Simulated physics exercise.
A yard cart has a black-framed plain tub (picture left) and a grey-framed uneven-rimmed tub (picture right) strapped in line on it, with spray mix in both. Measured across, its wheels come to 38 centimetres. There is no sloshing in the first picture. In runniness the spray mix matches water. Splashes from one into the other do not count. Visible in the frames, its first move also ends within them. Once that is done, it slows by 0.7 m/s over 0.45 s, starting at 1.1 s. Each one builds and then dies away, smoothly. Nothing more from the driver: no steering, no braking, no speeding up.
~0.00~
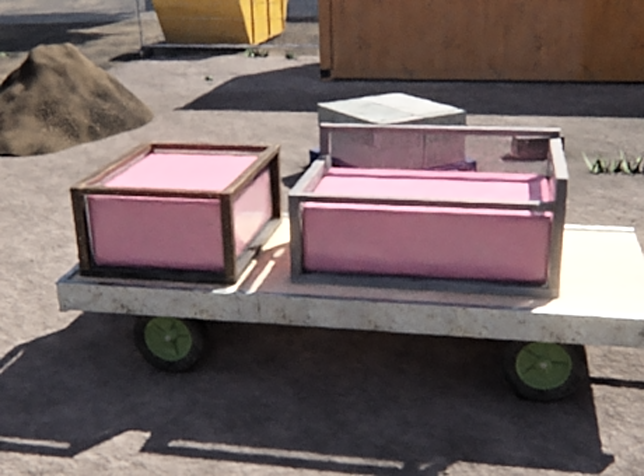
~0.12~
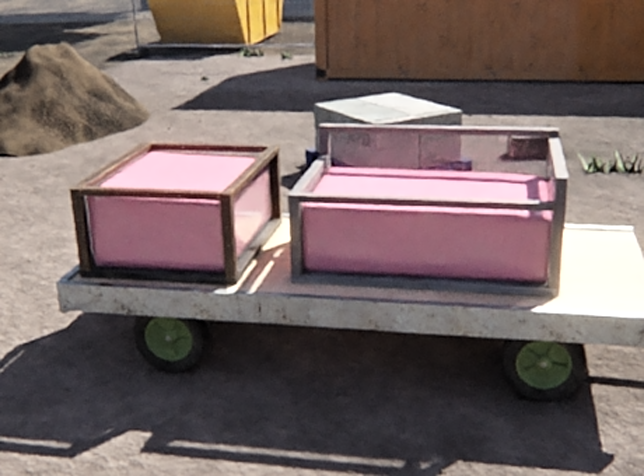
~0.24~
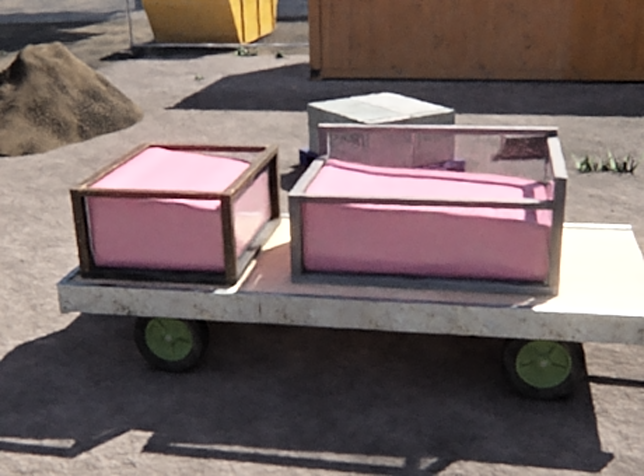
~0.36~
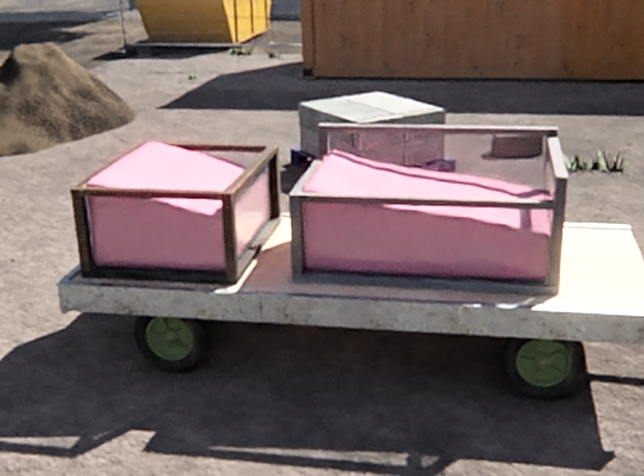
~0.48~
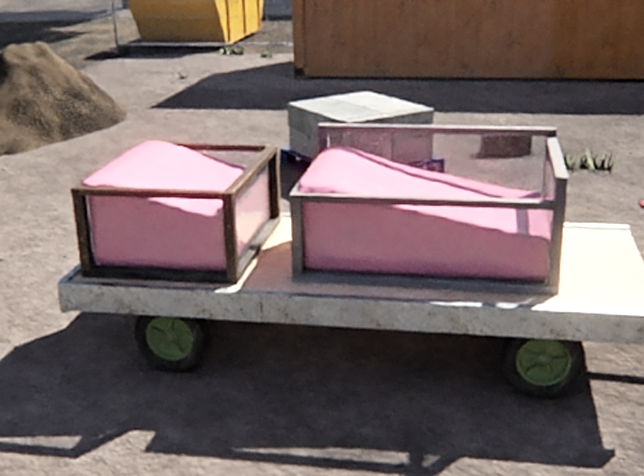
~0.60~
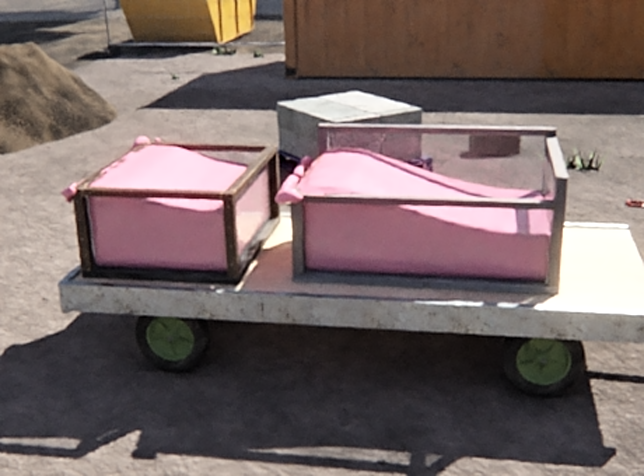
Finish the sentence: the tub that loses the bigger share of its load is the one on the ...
Right.
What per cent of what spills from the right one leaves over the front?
Spill fraction there: Roughly 0 per cent.
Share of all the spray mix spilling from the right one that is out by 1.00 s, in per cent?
About 20 percent at that moment.
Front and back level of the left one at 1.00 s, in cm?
About 44 cm in front and 30 cm behind.
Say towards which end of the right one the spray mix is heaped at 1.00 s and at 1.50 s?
Tilt: Towards the fore end, then towards the fore end.
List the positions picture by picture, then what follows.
In the first frame, left tub, levels hidden; right tub, levels hidden; the front is on the right, levels are read along the near walls.
In the second frame, left tub, levels hidden; right tub, levels hidden.
In the third frame, left tub, front level (213, 203), back level (105, 185); right tub, front level (534, 218).
In the fourth frame, left tub, front level (215, 210), back level (105, 178); right tub, front level (534, 225), back level (320, 185).
In the fifth frame, left tub, front level (215, 210), back level (105, 177); right tub, front level (533, 231), back level (320, 180).
In the sixth frame, left tub, front level (216, 205), back level (106, 183); right tub, front level (533, 230), back level (321, 183).
Then, 1.00 s in, the left one has lost 1 per cent, over the back (front 44 cm, back 29 cm); the right one has lost 1 per cent, over the back (front 38 cm, back 30 cm).
Then, 1.50 s in, the left one has lost 1 per cent, mostly over the back, some over the front (front 40 cm, back 35 cm); the right one has lost 1 per cent, mostly over the back, some over the near side (front 50 cm, back 15 cm).
Then, 2.10 s in, the left one has lost 1 per cent, mostly over the back, some over the front (front 33 cm, back 41 cm); the right one has lost 2 per cent, over the near side and the back (front 28 cm, back 52 cm).
Then, 4.53 s in, the left one has lost 1 per cent, mostly over the back, some over the front; the right one has lost 6 per cent, mostly over the back, some over the near side.
